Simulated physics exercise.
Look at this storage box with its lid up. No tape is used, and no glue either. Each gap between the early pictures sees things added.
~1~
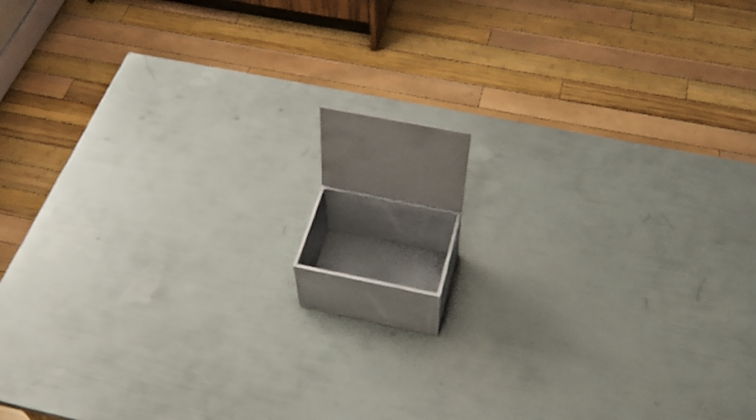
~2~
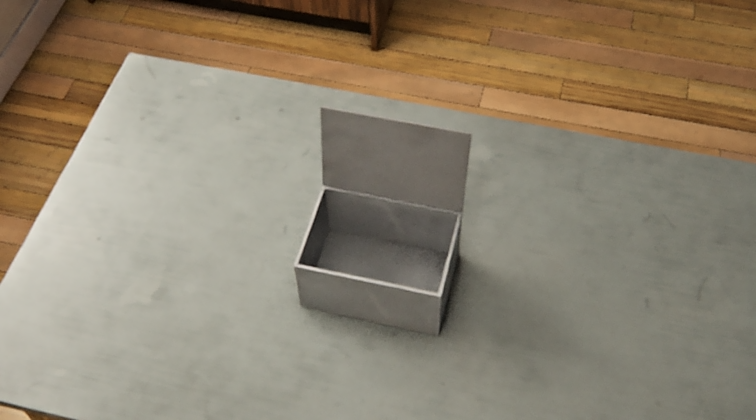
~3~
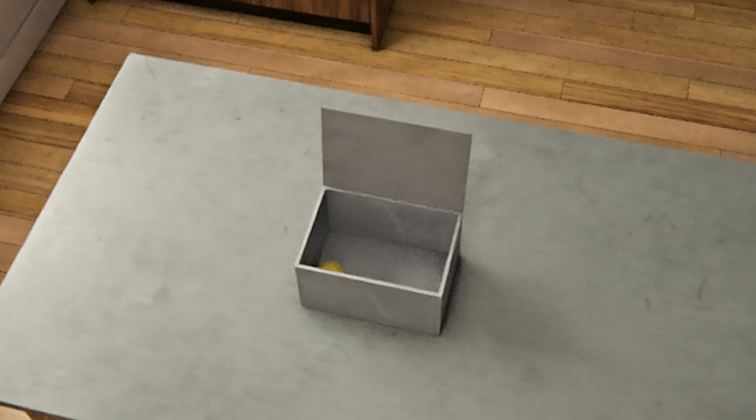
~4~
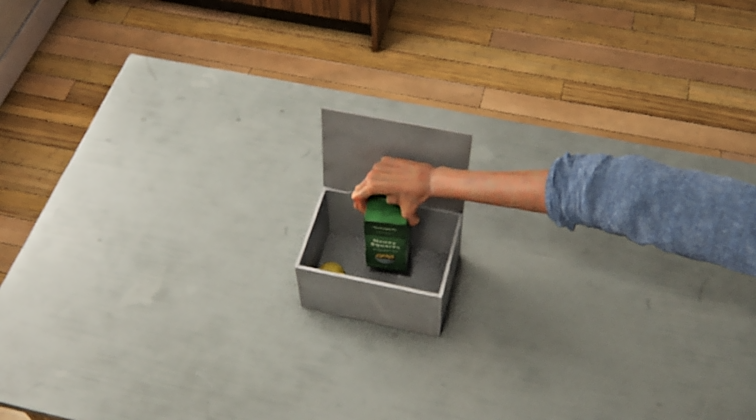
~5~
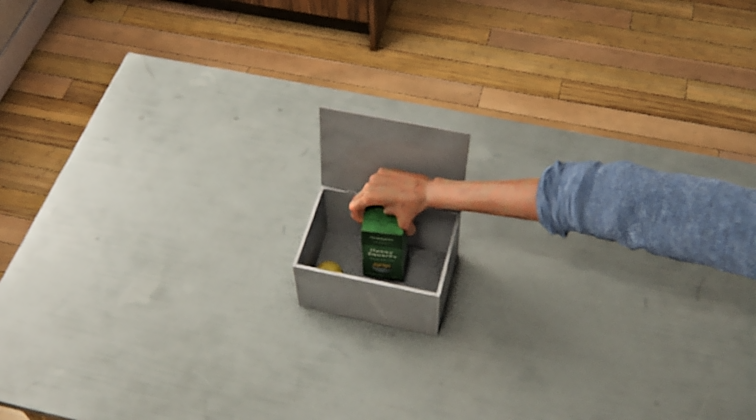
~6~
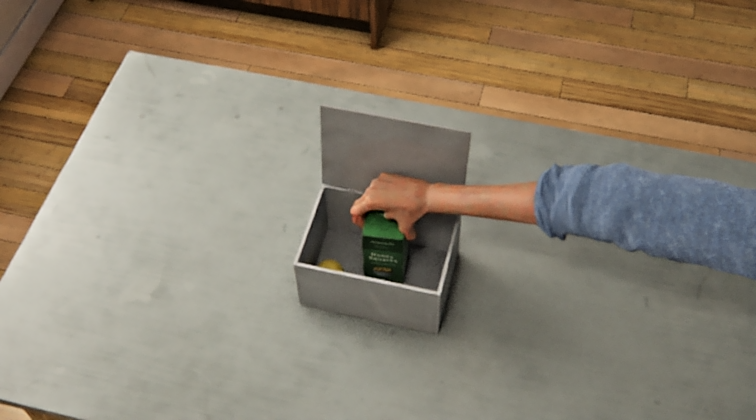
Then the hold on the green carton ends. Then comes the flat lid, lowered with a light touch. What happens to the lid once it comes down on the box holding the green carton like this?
Gap remains.
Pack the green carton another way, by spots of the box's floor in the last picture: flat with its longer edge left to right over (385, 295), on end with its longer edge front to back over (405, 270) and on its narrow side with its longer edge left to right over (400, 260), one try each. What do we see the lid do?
First, it closes; second, it will not close; third, it closes.
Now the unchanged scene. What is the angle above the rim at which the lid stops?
Measured angle - around 35°.
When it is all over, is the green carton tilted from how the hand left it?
Simply put, the green carton remains unturned.
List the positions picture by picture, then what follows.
In the first frame, the last thing is not in view yet.
In the second frame, the last thing is not in view yet.
In the third frame, the last thing is not in view yet.
In the fourth frame, coming down; green carton (389, 230).
In the fifth frame, coming down; green carton (385, 240).
In the sixth frame, in place under the hand; green carton (386, 244).
Then, 1.30 s on from there, lid 78° above the rim.
Then, 1.60 s on from there, lid 57° above the rim.
In the end, lid 33° above the rim; both unmoved. At the end, from the last picture's camera, green carton near (386, 244).
